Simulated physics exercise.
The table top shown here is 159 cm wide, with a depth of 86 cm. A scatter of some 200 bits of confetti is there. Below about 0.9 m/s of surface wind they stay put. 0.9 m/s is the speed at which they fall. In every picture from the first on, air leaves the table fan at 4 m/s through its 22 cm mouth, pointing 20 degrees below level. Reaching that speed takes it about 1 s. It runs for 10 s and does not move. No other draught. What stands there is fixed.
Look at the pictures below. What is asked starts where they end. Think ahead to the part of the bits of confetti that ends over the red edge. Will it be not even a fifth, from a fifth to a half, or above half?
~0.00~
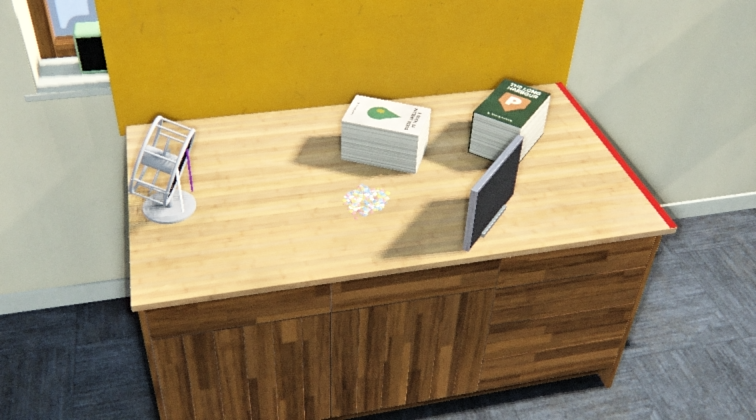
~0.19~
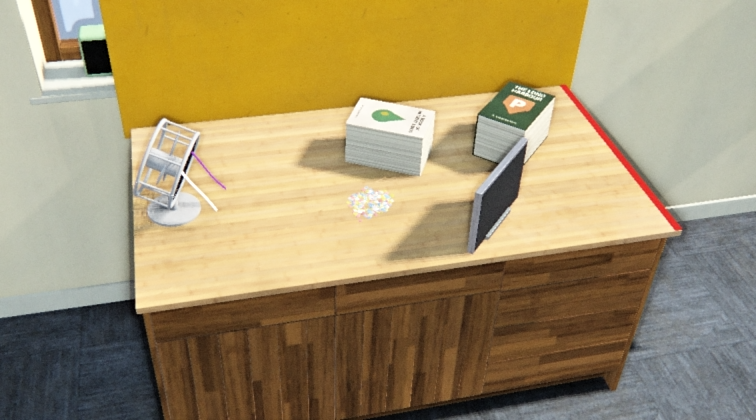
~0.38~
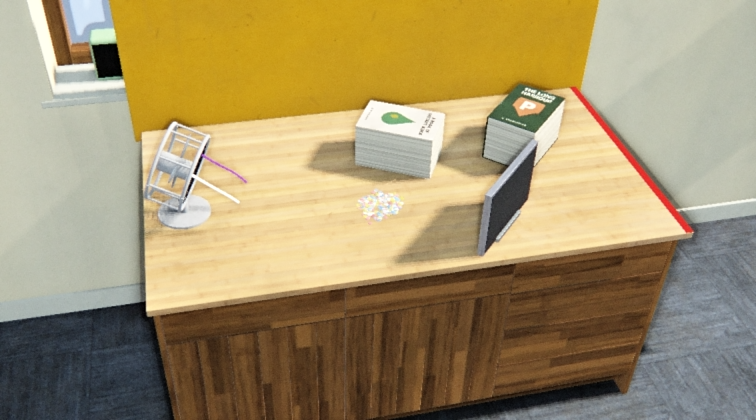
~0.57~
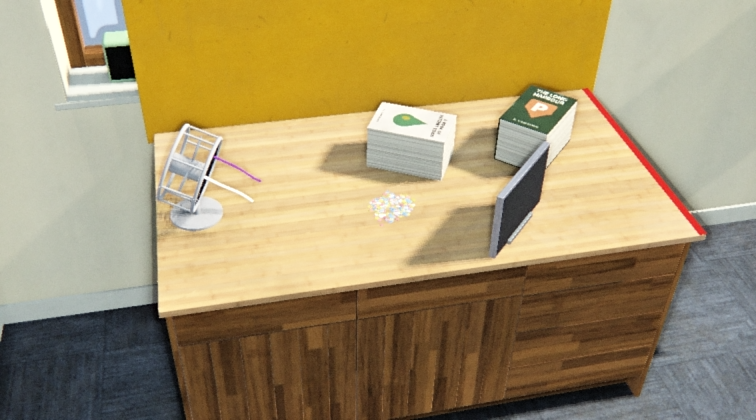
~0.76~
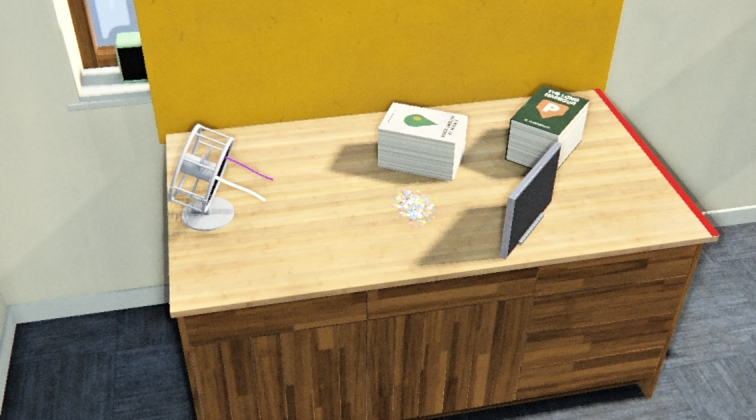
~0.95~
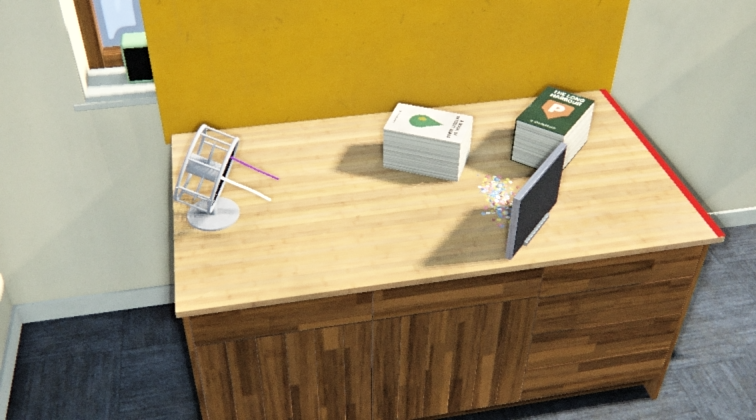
The part past that edge will outnumber the rest.
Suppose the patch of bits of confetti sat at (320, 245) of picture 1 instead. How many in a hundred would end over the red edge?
In that setup it'd be around 0 in a hundred.
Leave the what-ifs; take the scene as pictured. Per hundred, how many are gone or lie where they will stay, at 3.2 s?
About 80 per cent.
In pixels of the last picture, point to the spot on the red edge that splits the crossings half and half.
Roughly at pixel (663, 159).
After 2.0 s the count stands so, 74 % are over the red edge; the middle of those still in play is near (529, 166).
After 3.2 s the count stands so, 77 % are over the red edge; the middle of those still in play is near (528, 167).
After 5.5 s the count stands so, 85 % are over the red edge.
After 10.0 s, at the end, 87 % are over the red edge.
